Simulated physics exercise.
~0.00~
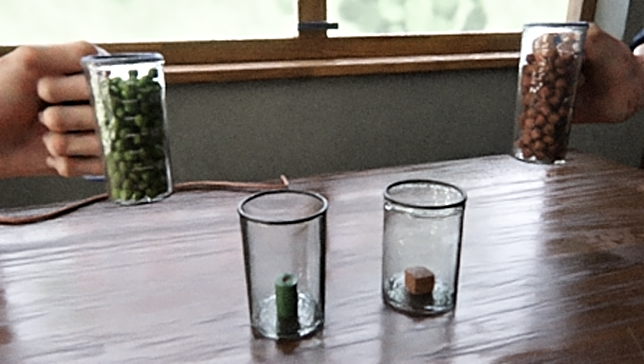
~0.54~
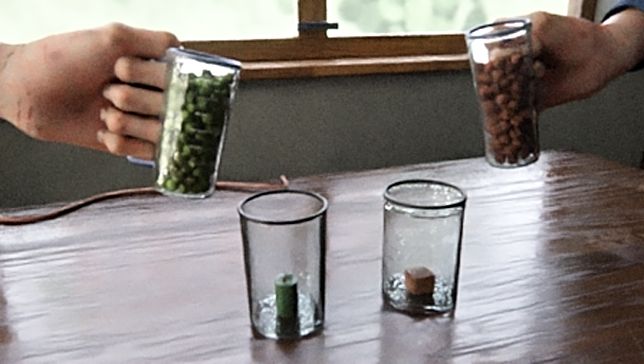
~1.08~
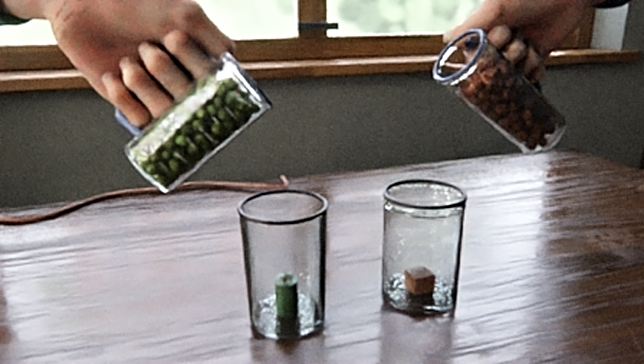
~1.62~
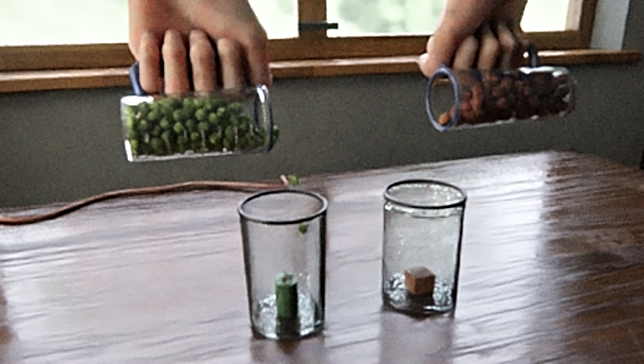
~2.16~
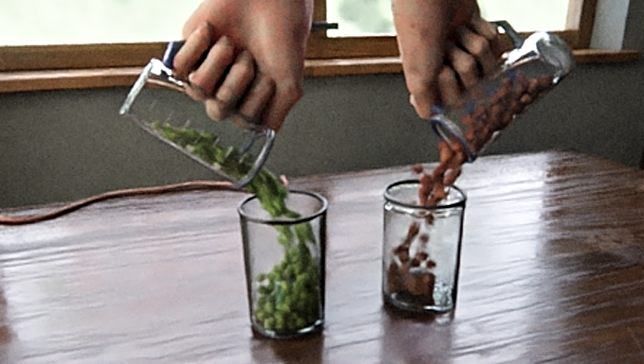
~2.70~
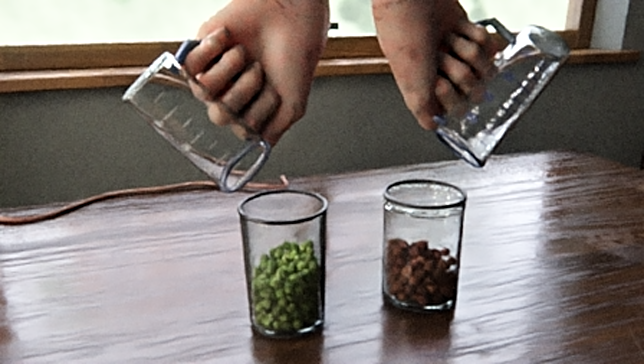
The clip opens on a dark wooden table with two clear glasses, a small green cylinder standing in the left one and a small brown cube in the right. Above them, one hand holds a clear cup of green pellets at the left, and another holds a cup of reddish-brown pellets at the right. The hands bring the cups inward and tip them onto their sides. As they tilt further, green pellets stream into the left glass and brown ones tumble into the right. Finally both cups are empty, each glass is about half full, and both small objects are buried from sight.
